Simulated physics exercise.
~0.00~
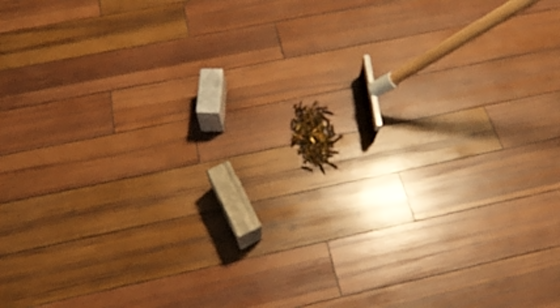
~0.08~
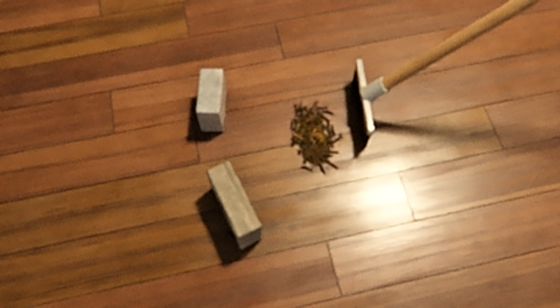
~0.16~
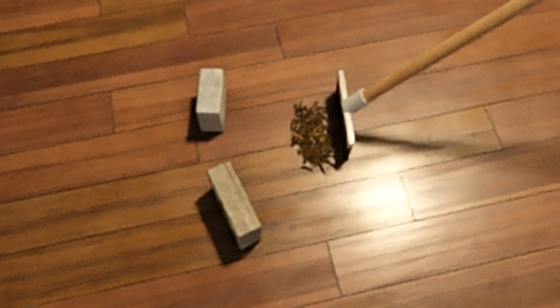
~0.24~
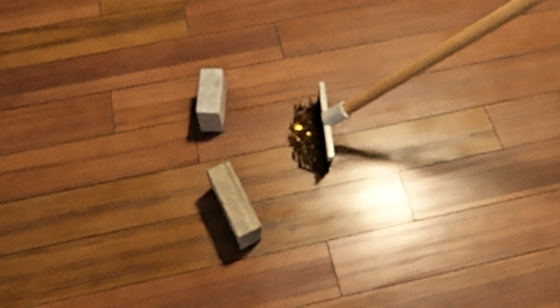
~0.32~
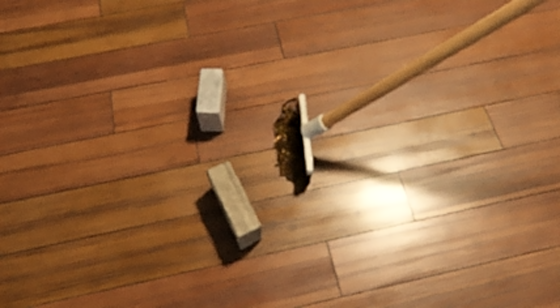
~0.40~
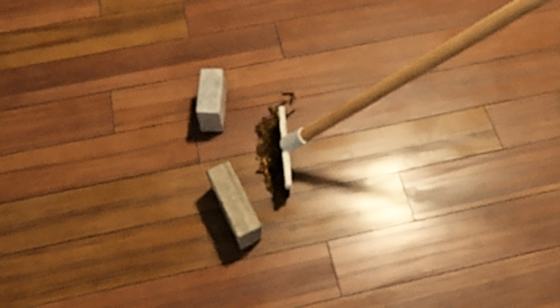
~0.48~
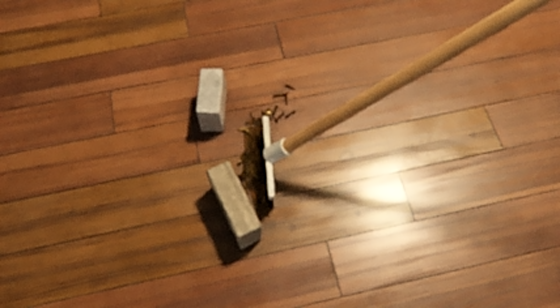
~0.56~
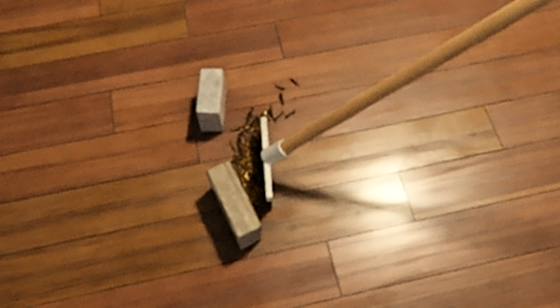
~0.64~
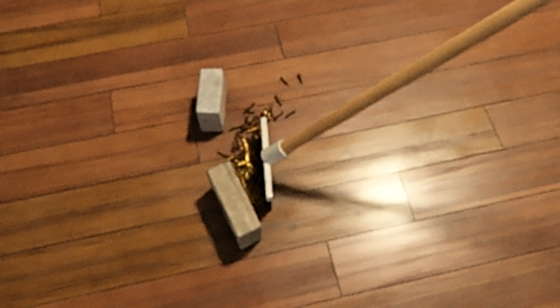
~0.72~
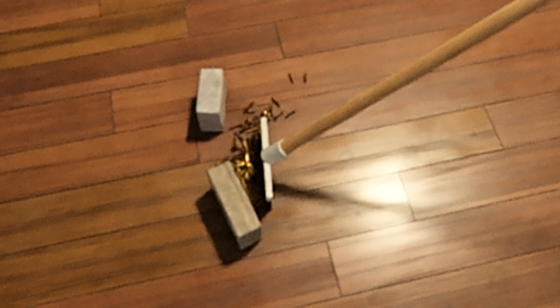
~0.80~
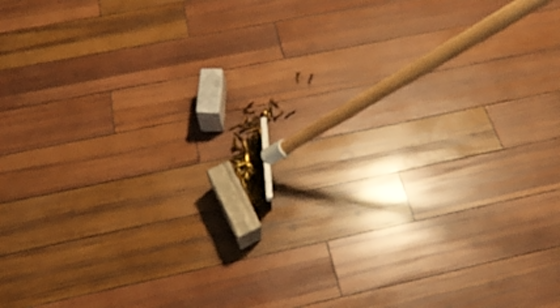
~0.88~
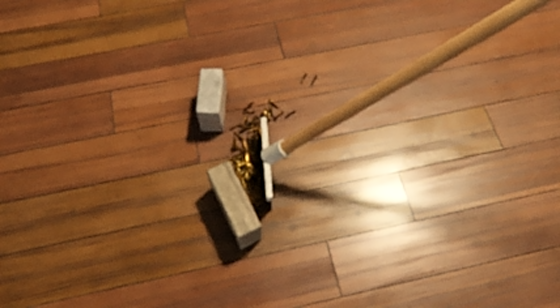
A squeegee with a pale blade and a long wooden handle stands at the upper right of a glossy reddish-brown plank floor, seen from above by a still camera. To its left lies a loose pile of small brass-coloured screws, and beyond that two greyish blocks sit with a gap between them. The blade slides left and slightly down, meets the pile and pushes it toward the blocks. It halts beside the nearer block, while a few screws spill past its upper end. The screws end bunched between blade and blocks, short of the gap.
